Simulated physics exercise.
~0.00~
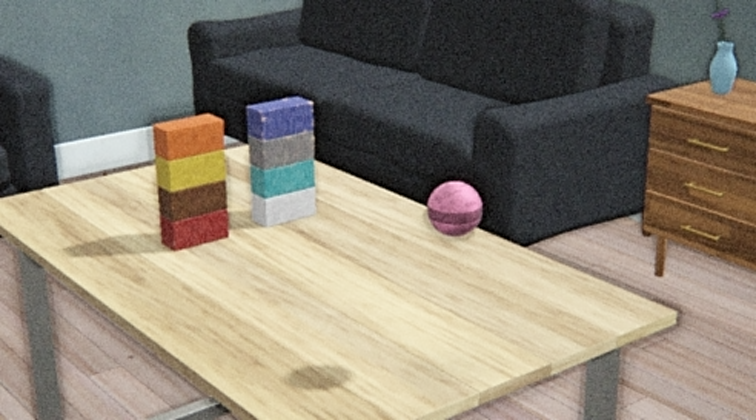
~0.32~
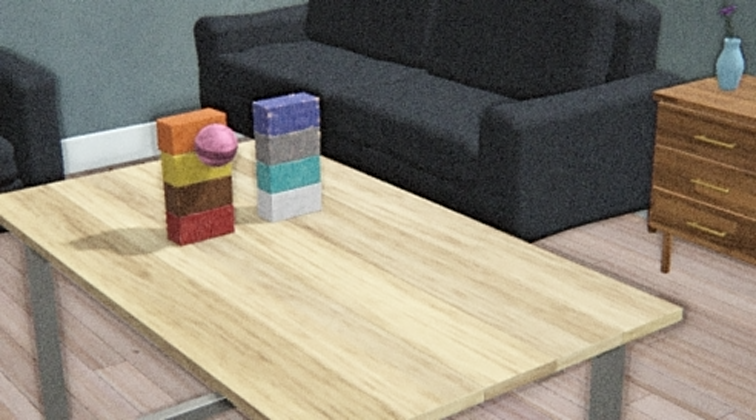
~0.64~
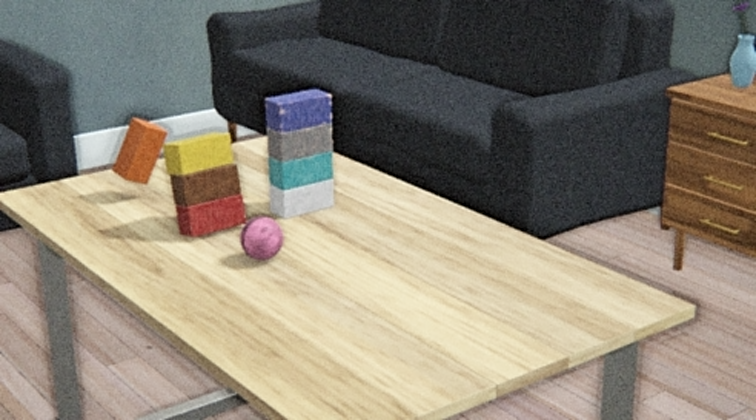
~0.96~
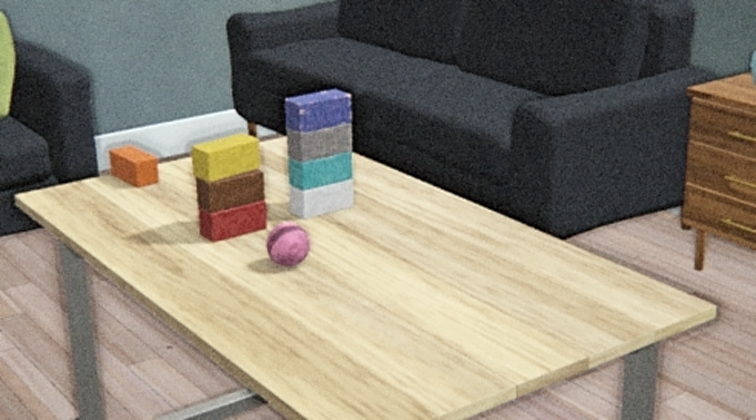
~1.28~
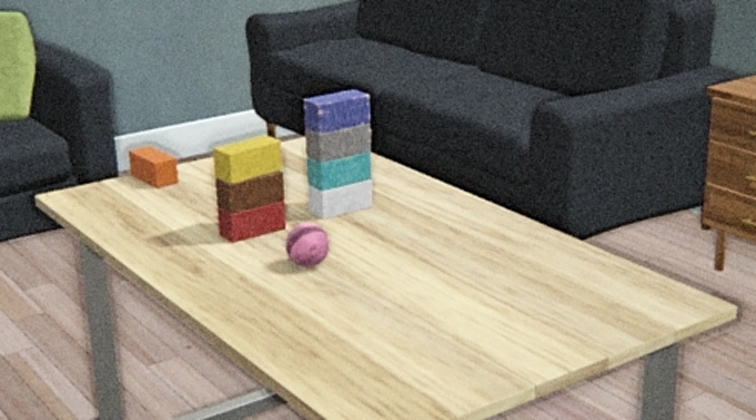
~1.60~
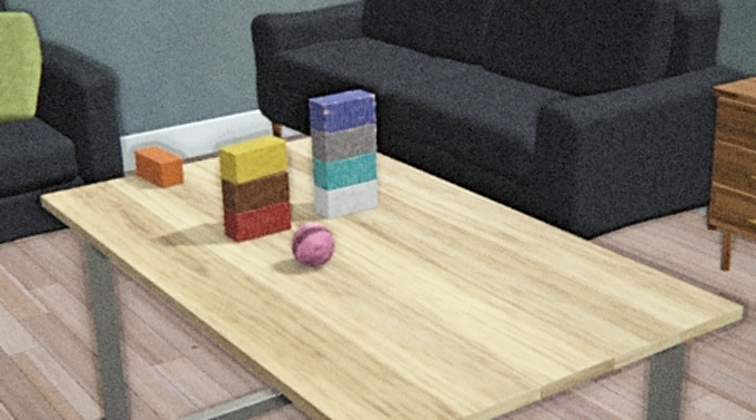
In a living room with dark sofas and a wooden drawer unit, a pale wooden table is seen from slightly above. On its left half stand two stacks of blocks, one orange, yellow, brown and red from the top down, the other blue, grey, turquoise and white. A pink ball flies in from the right and reaches the upper part of the left stack. The orange block tips off to the left, while the blocks beneath it twist slightly and the ball drops to the table. As the view pans left, the orange block rests near the table's far left edge, the ball sits in front of the stacks, and all the other blocks remain stacked.
